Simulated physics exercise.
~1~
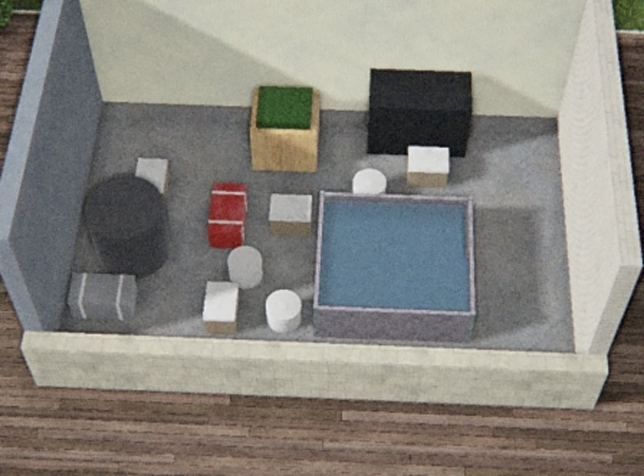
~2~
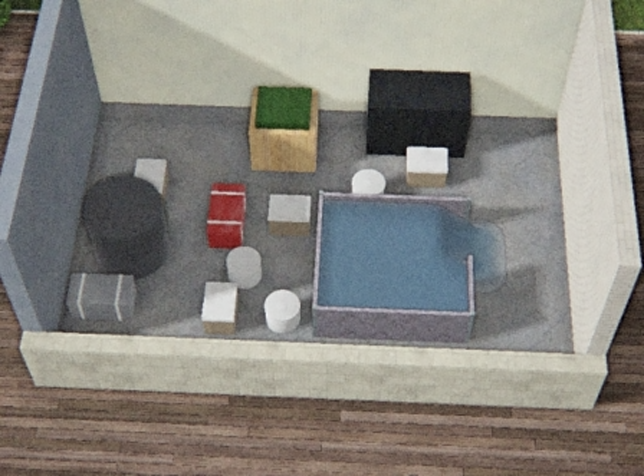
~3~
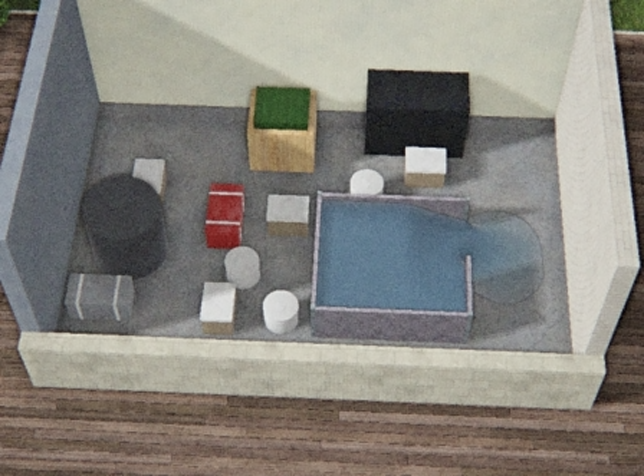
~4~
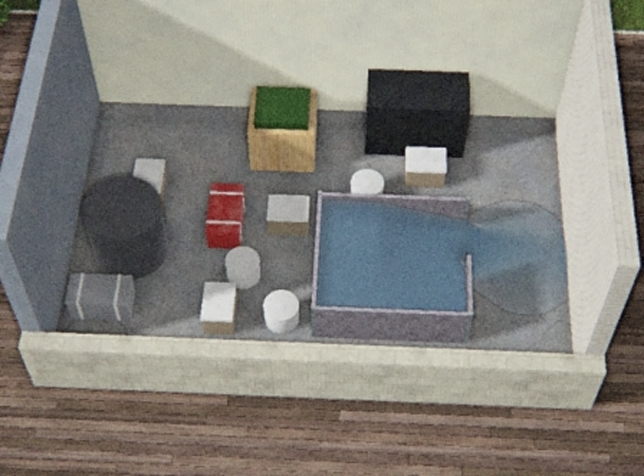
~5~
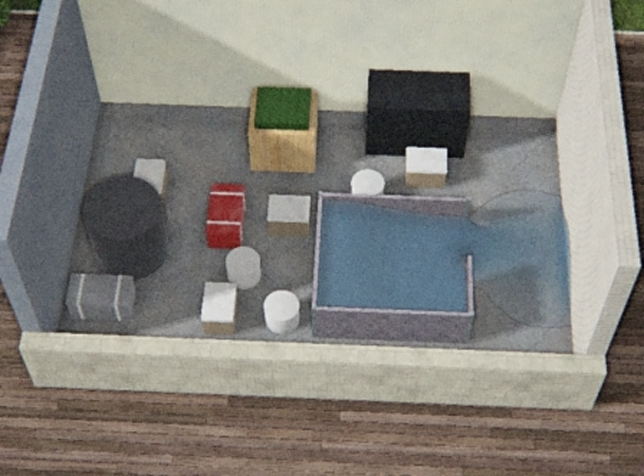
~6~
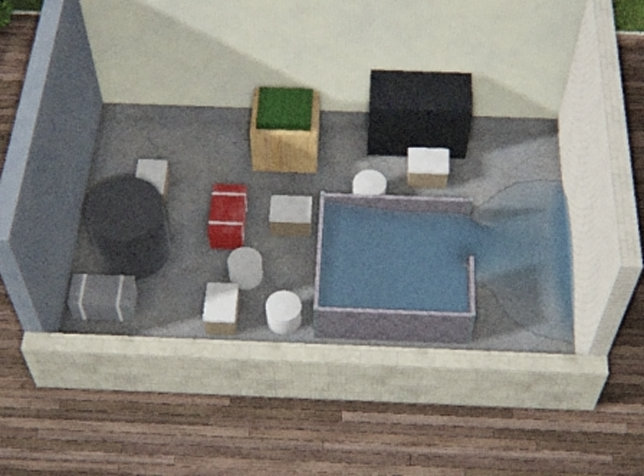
In a walled yard, part of the right side of an open tank gave way, and water poured out across the ground to the right-hand wall, while the tubs and boxes around it stayed put.
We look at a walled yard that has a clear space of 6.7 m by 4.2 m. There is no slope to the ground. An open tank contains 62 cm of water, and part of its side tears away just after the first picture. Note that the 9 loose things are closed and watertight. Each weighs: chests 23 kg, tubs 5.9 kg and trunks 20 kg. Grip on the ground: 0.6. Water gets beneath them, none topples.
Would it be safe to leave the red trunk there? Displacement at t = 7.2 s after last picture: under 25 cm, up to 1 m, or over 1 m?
It remains nearby.
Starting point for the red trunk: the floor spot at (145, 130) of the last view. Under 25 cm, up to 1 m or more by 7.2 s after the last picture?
I'd say it does not really move.
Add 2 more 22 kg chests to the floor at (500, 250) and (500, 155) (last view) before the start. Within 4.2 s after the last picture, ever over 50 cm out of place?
In the order asked: Clear of the mark; clear of the mark.
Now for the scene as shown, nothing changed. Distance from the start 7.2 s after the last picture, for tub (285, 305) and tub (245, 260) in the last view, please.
First 40 cm, then 20 cm.
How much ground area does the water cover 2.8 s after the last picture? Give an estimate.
That flooded area is roughly 14 m2.
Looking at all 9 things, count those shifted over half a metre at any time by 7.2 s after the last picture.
1 in all.
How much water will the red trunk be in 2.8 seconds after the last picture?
Close to 0 centimetres.
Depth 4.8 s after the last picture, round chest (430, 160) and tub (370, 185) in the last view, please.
Some 6 cm at the first, some 5 cm at the second.
Then, 0.9 s after the last picture the red trunk is near (227, 208), 0.0 m from its start, aground; 0 afloat.
Then, 2.8 s after the last picture the red trunk is near (227, 208), 0.0 m from its start, aground; 0 afloat.
Then, 4.8 s after the last picture the red trunk is near (227, 208), 0.0 m from its start, aground; 1 afloat.
Then, 7.2 s after the last picture the red trunk is near (225, 209), 0.0 m from its start, afloat; 3 afloat.
